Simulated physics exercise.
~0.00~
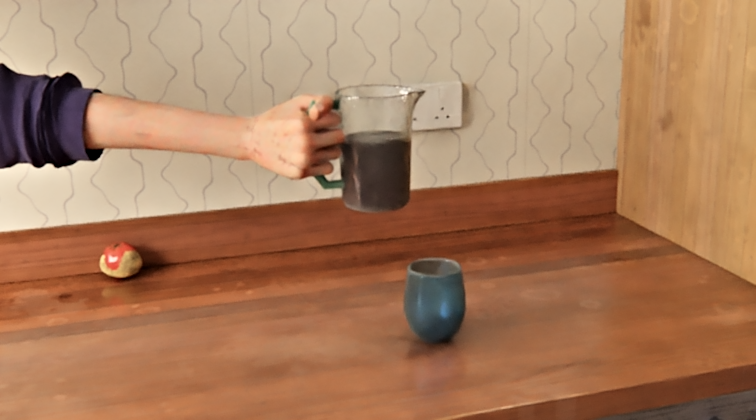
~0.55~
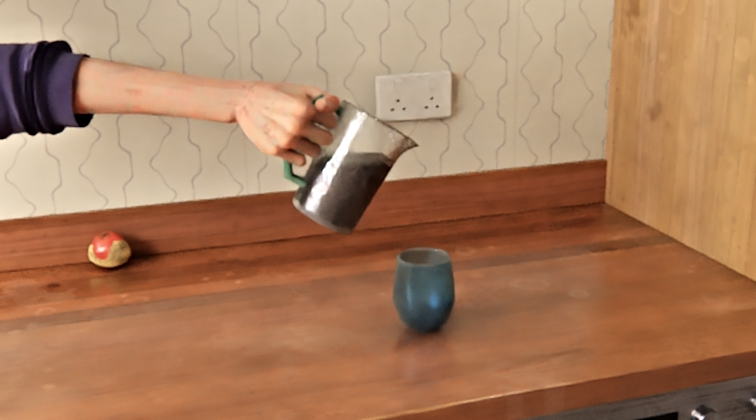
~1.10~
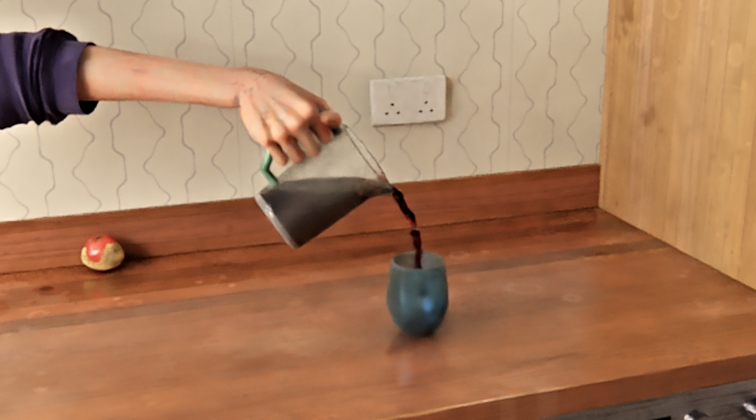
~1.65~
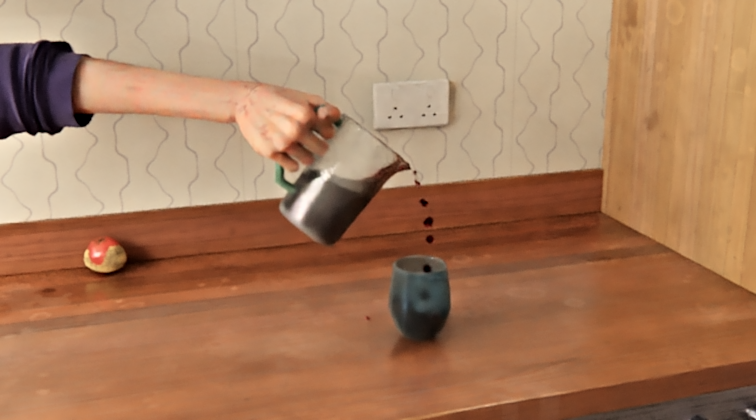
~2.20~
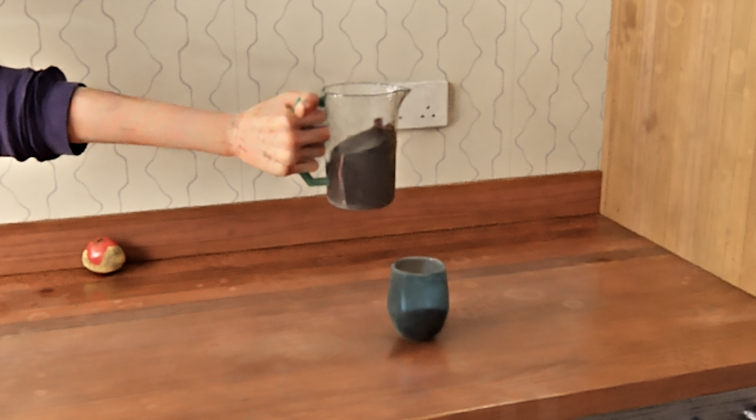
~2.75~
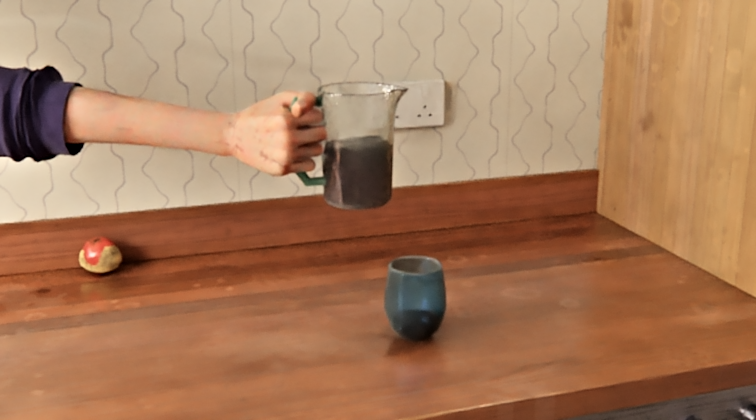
A hand holding a glass pitcher of dark liquid tipped it to the right above a small blue cup on a wooden counter, poured a short stream that broke into drops, then brought the pitcher upright again, still holding plenty of liquid.
